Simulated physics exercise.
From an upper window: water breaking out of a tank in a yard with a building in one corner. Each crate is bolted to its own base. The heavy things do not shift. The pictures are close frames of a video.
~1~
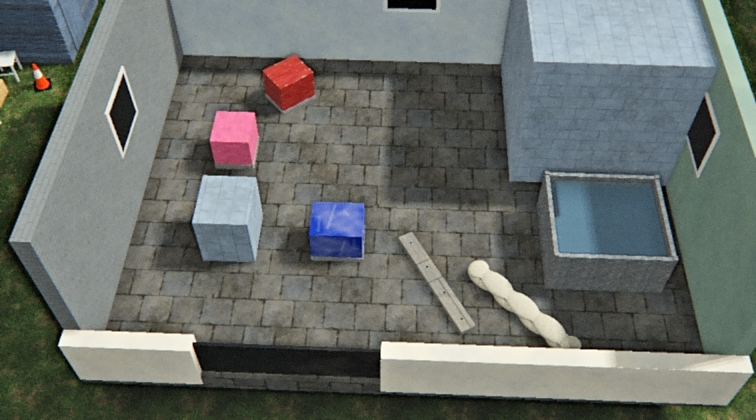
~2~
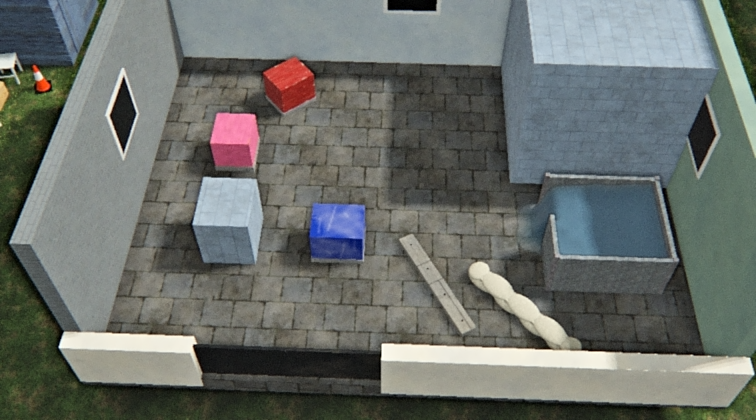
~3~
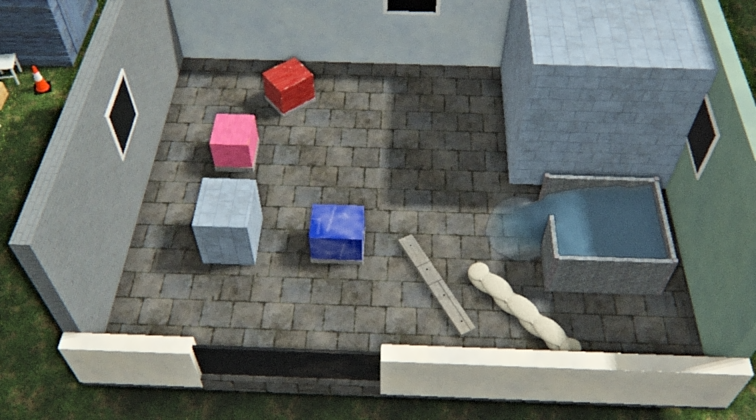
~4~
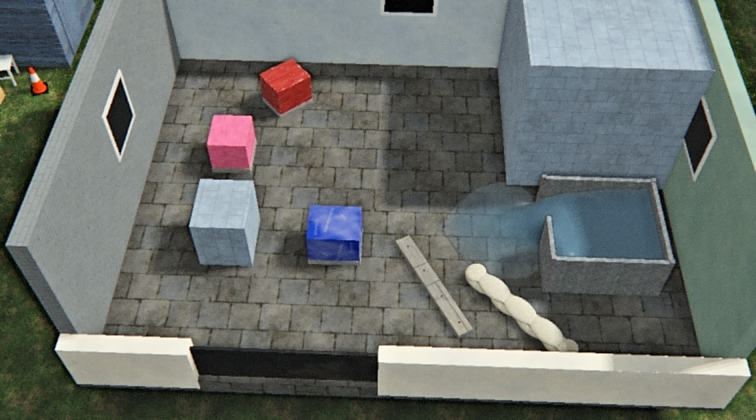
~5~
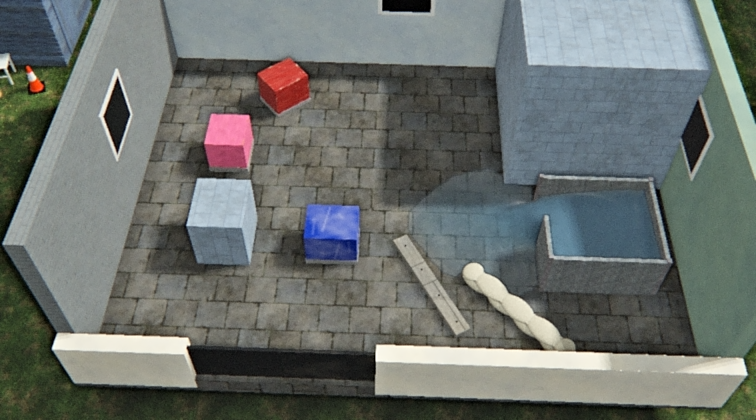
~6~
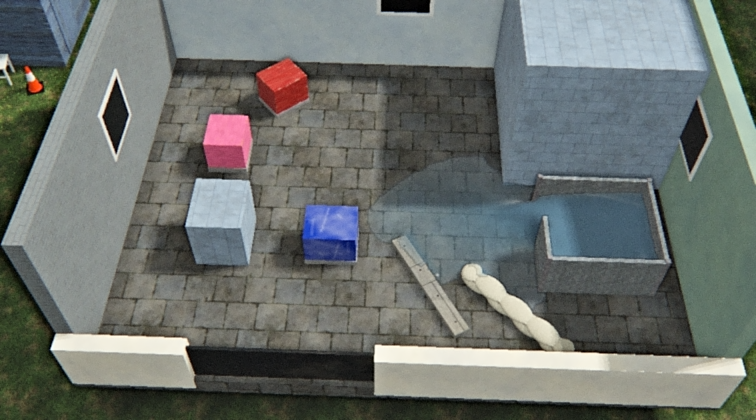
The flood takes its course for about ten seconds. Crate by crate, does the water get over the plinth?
The blue crate is soaked; the pink crate is soaked; the red crate is soaked.
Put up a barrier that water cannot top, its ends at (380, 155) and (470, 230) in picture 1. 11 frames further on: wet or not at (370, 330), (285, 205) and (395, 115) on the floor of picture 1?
In turn: Flooded, dry, awash.
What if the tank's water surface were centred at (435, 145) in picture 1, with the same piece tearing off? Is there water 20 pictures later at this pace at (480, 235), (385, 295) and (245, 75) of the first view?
One after the other: Free of water, free of water, awash.
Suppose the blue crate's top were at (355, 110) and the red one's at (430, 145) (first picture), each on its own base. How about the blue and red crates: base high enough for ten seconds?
One by one: Blue is safe, red ends up wet.
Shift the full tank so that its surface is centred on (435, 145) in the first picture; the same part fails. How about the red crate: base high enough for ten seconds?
In short: The red one is wetted.
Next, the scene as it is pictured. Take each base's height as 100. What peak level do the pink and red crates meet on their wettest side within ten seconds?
In turn 160 and 230 per cent.
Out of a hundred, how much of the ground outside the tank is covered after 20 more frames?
Close to 65 %.
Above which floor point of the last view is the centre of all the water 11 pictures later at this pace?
Close to (477, 224).
A moment on, water covers 30 % of the floor; the blue crate water round its plinth, the pink crate not reached, the red crate not reached.
Next, water covers 50 % of the floor; the blue crate water round its plinth, the pink crate water round its plinth, the red crate water round its plinth.
Then, water covers 65 % of the floor; the blue crate water round its plinth, the pink crate water round its plinth, the red crate water round its plinth.
Later, water covers 75 % of the floor; the blue crate water round its plinth, the pink crate water round its plinth, the red crate water round its plinth.
In the end, water covers 90 % of the floor; the blue crate was topped, the pink crate was topped, the red crate was topped.
